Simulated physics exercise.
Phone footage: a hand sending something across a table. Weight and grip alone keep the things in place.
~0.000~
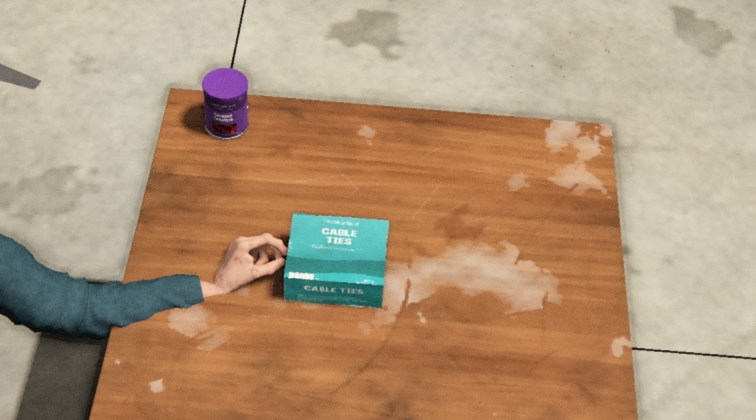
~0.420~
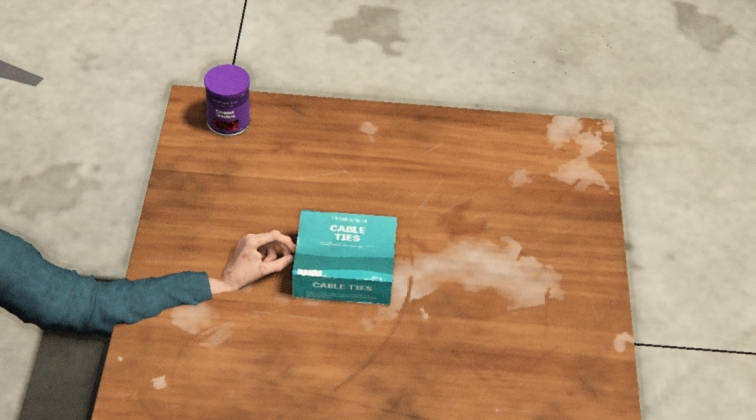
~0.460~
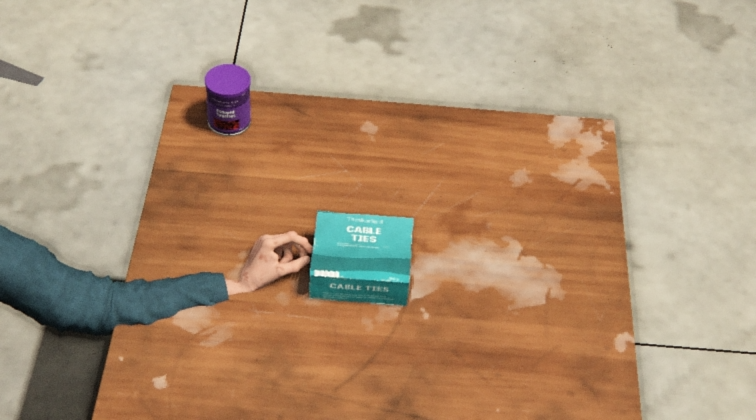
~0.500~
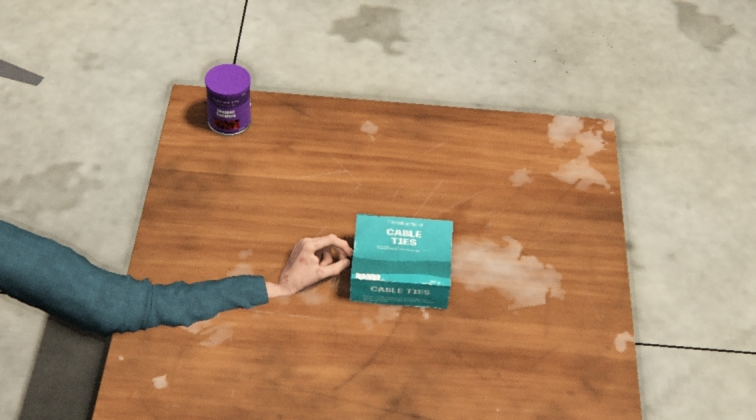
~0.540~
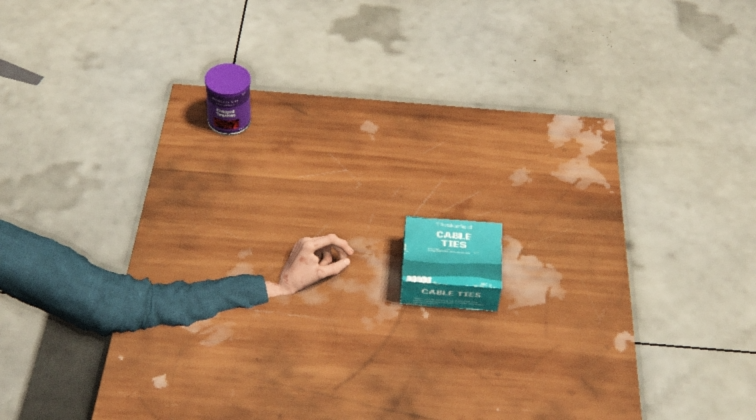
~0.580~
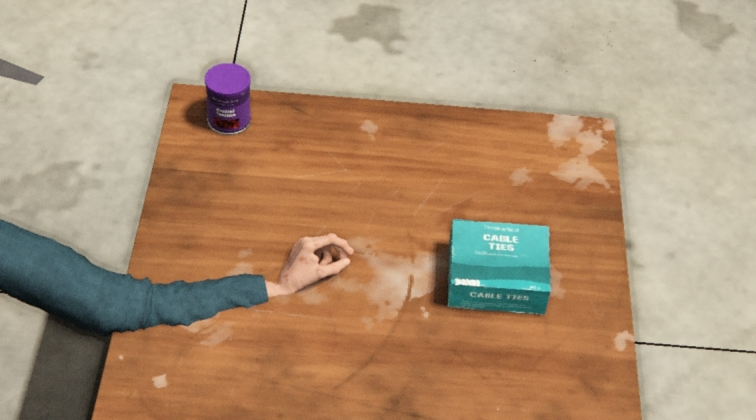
A turquoise box of cable ties slides right across a wooden table after a hand pushes it.
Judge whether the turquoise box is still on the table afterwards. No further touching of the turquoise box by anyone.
Off.
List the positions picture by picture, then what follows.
The first picture shows under the hand; turquoise box (337, 260).
The second picture shows under the hand; turquoise box (345, 257).
The third picture shows under the hand; turquoise box (362, 258).
The fourth picture shows turquoise box (402, 261).
The fifth picture shows turquoise box (451, 264) moved a little.
The sixth picture shows turquoise box (498, 267) moved about its own width.
By 0.78 s, turquoise box now off the table.
By 0.88 s, things are still on the move.
By 1.08 s, as before.
When it is over (1.3 s), off the table, turquoise box.
